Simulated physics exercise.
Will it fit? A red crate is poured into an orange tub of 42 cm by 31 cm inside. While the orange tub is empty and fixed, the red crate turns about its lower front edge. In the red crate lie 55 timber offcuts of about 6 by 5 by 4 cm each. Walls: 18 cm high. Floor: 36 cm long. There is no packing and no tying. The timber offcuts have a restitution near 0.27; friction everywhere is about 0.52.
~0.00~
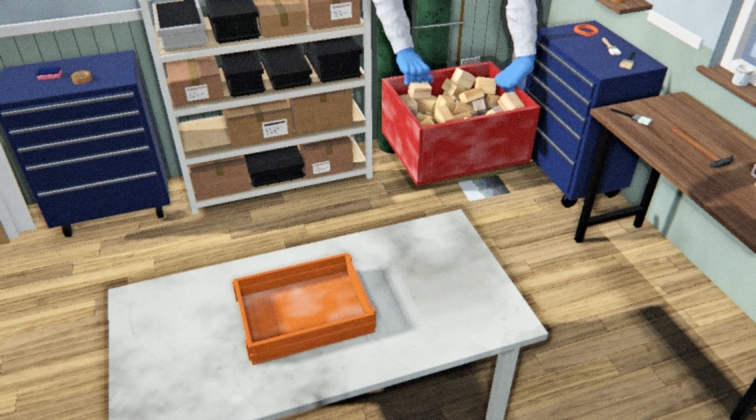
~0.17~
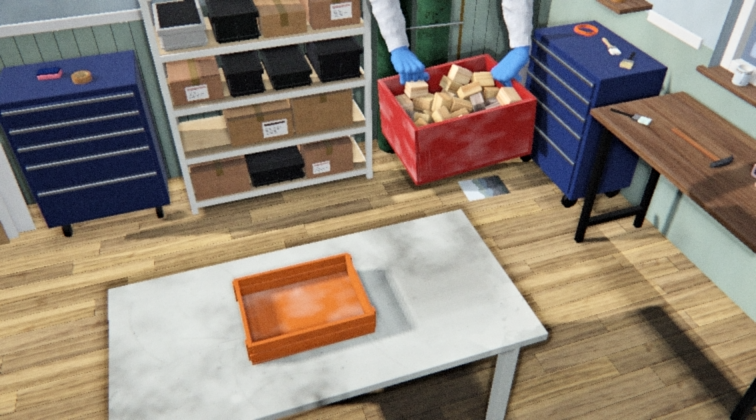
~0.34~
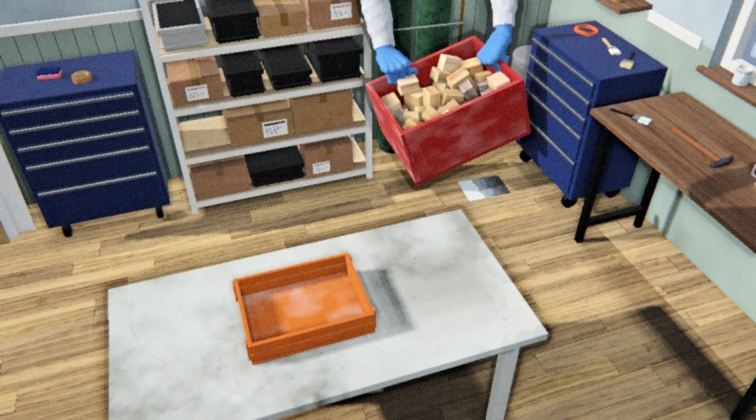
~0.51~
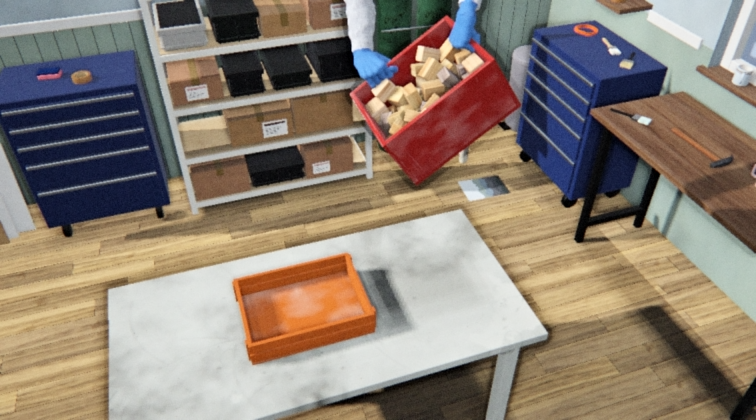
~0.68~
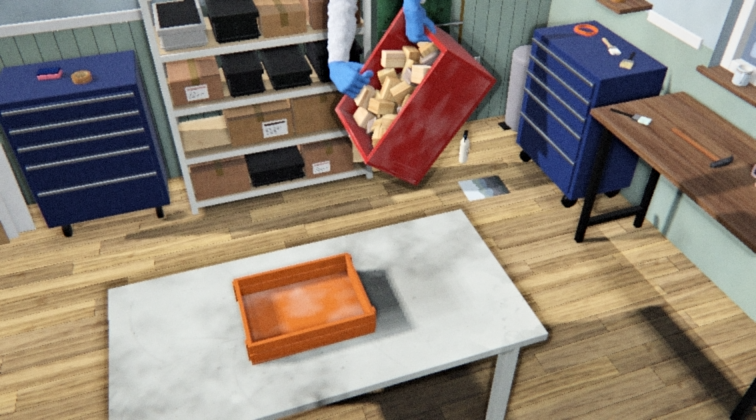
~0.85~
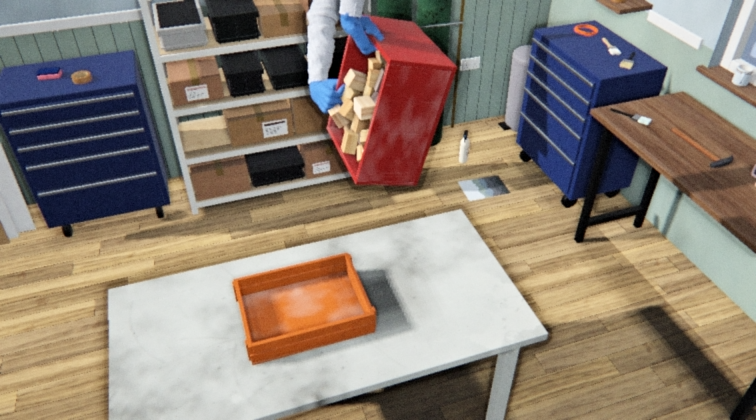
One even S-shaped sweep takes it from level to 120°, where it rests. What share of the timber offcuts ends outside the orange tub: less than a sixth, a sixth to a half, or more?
Expect below one sixth of the timber offcuts to land outside the orange tub.
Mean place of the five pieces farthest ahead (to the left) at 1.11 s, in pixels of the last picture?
Pixel (298, 209), give or take.
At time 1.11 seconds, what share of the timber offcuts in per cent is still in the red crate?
Around 85 in a hundred is still inside.
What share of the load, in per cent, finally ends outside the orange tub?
About 5 per cent.
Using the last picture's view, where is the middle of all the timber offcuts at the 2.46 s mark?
The middle lies near (297, 310).
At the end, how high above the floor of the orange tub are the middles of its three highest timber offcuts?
Roughly 11 cm.
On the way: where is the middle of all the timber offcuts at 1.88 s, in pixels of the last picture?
It's centred at about (302, 304).
After 1.11 s, tilt 103°; 48 still in the red crate and 7 in the air.
After 1.43 s, tilt 120°; 22 still in the red crate, 16 in the orange tub and 17 in the air.
After 1.88 s, tilt 120°; 5 still in the red crate, 38 in the orange tub, 4 outside the orange tub and 8 in the air.
Outcome (at 2.46 s), 51 in the orange tub and 4 outside the orange tub. Asked share, 4 of 55, 7 per cent.
